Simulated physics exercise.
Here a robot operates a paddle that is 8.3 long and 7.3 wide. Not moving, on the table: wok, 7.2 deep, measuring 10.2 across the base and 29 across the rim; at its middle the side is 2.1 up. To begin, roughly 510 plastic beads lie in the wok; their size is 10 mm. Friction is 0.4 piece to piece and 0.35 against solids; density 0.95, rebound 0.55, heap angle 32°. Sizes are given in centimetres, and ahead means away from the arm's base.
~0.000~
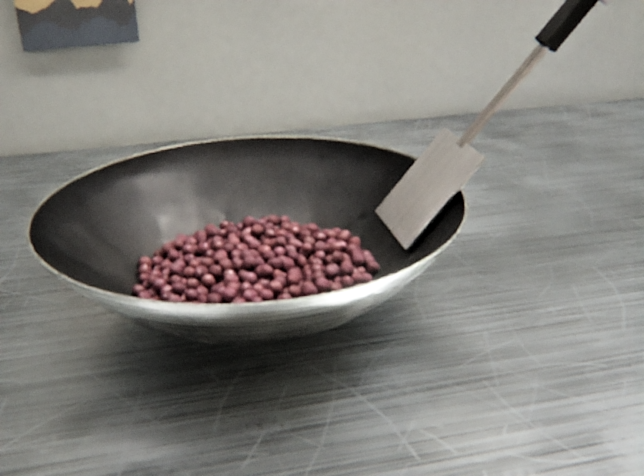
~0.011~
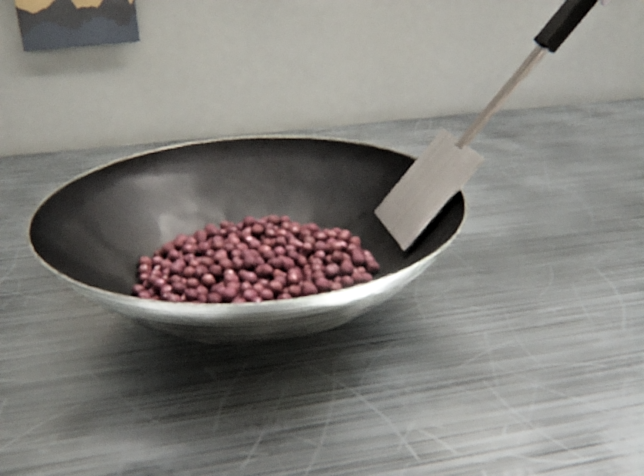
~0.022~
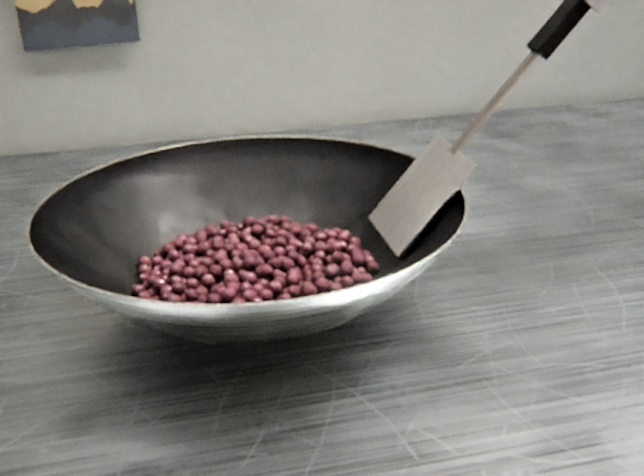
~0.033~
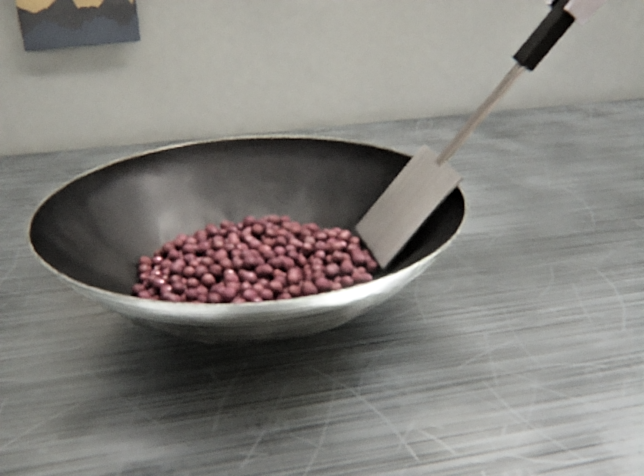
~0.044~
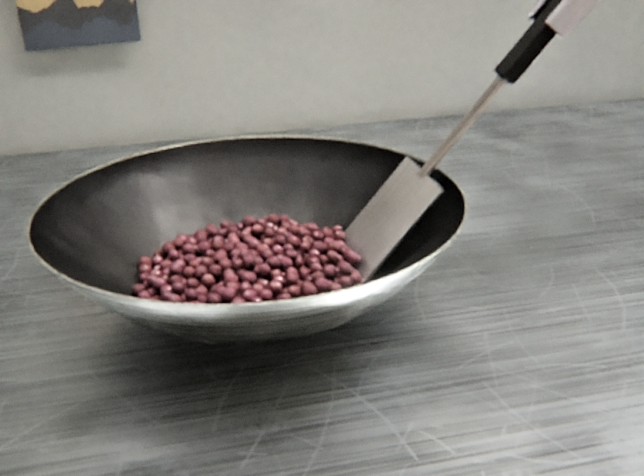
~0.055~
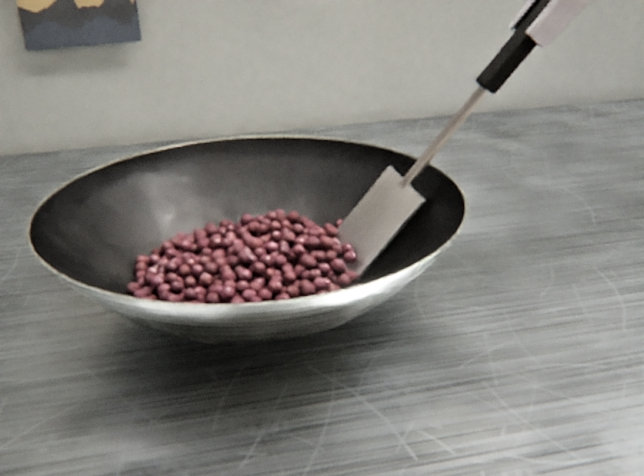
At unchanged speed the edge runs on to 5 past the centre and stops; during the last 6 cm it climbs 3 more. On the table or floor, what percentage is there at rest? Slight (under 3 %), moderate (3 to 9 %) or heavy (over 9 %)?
Moderate.
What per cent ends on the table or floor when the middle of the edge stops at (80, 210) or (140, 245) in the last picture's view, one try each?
35 % and 20 %.
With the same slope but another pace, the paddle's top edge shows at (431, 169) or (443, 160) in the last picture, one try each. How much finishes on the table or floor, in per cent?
That comes to about 0 and about 0 percent, in that order.
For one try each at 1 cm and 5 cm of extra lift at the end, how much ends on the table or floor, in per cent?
Close to 0 and 5 percent respectively.
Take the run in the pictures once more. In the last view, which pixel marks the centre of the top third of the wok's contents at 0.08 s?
Roughly at (236, 257).
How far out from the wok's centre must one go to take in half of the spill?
I reckon close to 30 centimetres.
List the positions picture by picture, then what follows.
In the first frame, paddle top edge at (464, 142), sloping 49°; upper third of the load around (261, 264), from x 140 to 375, top at y 220; 508 in the wok.
In the second frame, paddle top edge at (463, 143), sloping 49°; upper third of the load around (261, 264), from x 140 to 375, top at y 220.
In the third frame, paddle top edge at (457, 149), sloping 49°; upper third of the load around (261, 264), from x 140 to 375, top at y 220.
In the fourth frame, paddle top edge at (442, 160), sloping 49°; upper third of the load around (261, 264), from x 140 to 375, top at y 220.
In the fifth frame, paddle top edge at (425, 173), sloping 49°; upper third of the load around (260, 263), from x 140 to 370, top at y 220.
In the sixth frame, paddle top edge at (406, 182), sloping 49°; upper third of the load around (260, 258), from x 135 to 360, top at y 215; 508 in the wok.
By 0.08 s, sloping 49°, highest piece 5 above the table; 508 in the wok.
By 0.11 s, sloping 49°, highest piece 7 above the table; 508 in the wok.
By 0.32 s, sloping 49°, highest piece 12 above the table; 484 in the wok, 6 on the table or floor, 18 on the blade or in flight.
By 1.37 s, sloping 49°, highest piece 6 above the table; 482 in the wok, 26 on the table or floor.
Final count, 482 in the wok, 26 on the table or floor. That is 5 % on the table or floor.
